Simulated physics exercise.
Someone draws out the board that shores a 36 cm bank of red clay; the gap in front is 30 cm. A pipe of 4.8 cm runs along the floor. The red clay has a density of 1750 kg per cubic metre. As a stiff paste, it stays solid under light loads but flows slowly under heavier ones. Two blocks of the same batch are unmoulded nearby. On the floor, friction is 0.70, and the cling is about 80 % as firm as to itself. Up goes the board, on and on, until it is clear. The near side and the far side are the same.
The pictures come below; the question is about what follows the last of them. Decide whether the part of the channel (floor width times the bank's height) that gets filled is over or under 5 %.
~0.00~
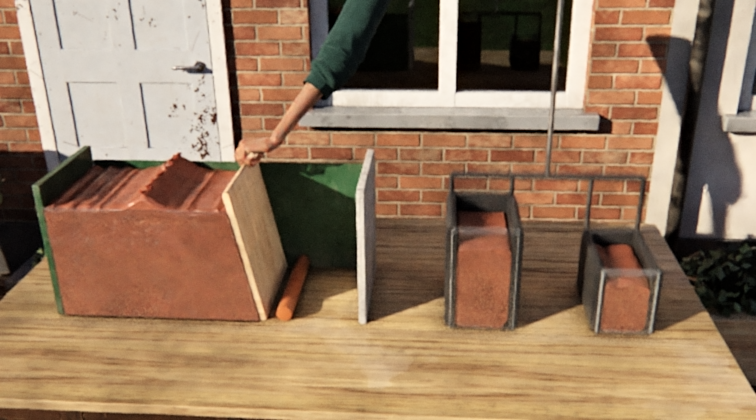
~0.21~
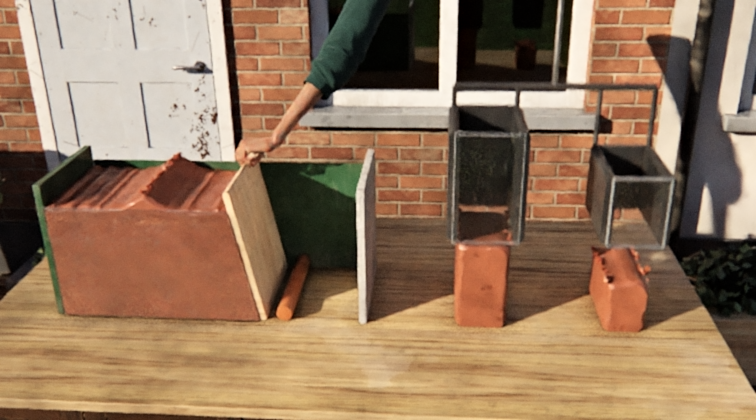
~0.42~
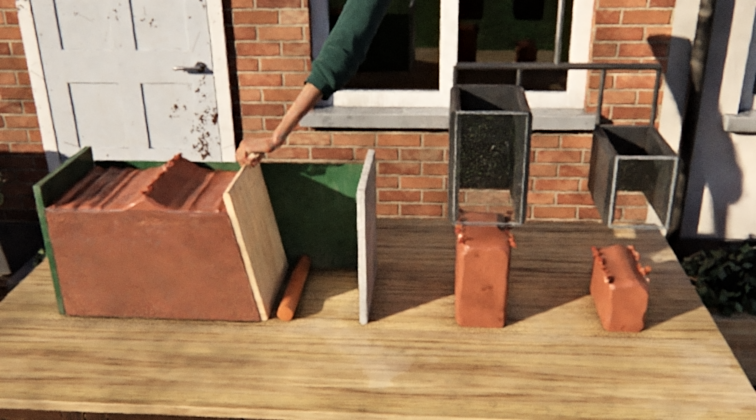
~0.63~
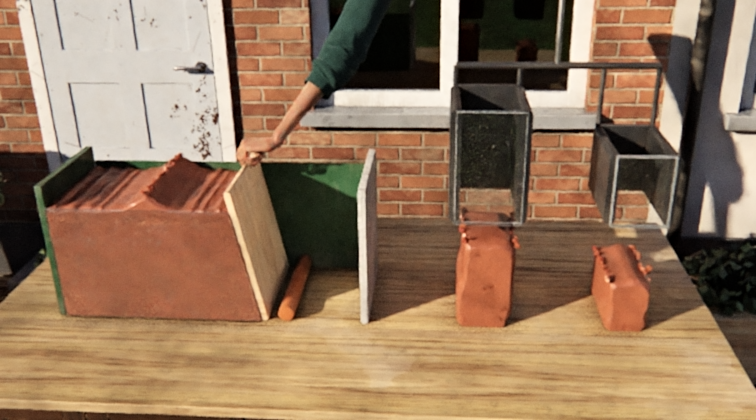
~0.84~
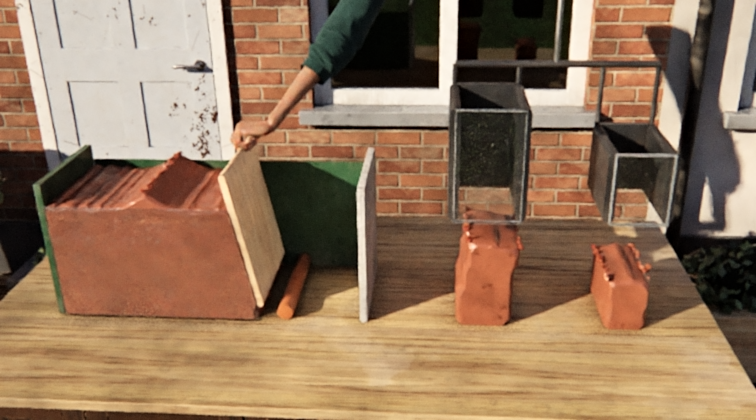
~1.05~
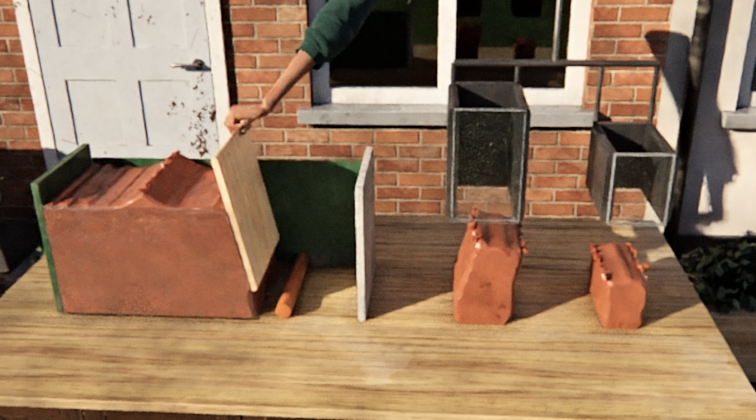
It should end up short of 5 %.
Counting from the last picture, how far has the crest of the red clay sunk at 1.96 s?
I'd put it at close to 0.0 cm.
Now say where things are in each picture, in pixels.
Top of the board at (226, 211), not yet moved; crest of the red clay at (137, 198); block heights 28 cm, 17 cm (left to right), in the first picture.
Top of the board at (227, 211), not yet moved; crest of the red clay at (138, 198); block heights 28 cm, 17 cm (left to right), in the second picture.
Top of the board at (227, 212), not yet moved; crest of the red clay at (138, 199); block heights 28 cm, 17 cm (left to right), in the third picture.
Top of the board at (228, 211), not yet moved; crest of the red clay at (139, 199); block heights 27 cm, 17 cm (left to right), in the fourth picture.
Top of the board at (222, 194), moved 4.9 cm; crest of the red clay at (138, 197); block heights 27 cm, 17 cm (left to right), in the fifth picture.
Top of the board at (216, 177), moved 10.0 cm; crest of the red clay at (136, 196); block heights 27 cm, 17 cm (left to right), in the sixth picture.
After 1.47 s, the face still stands, with nothing on top of the pipe; the channel is 0 % full.
After 1.96 s, the face still stands, with nothing on top of the pipe; the channel is 0 % full.
After 2.45 s, the face still stands, with nothing on top of the pipe; the channel is 0 % full.
After 2.94 s, the face still stands, with nothing on top of the pipe; the channel is 0 % full.
After 2.99 s, the face still stands, with nothing on top of the pipe; the channel is 0 % full.
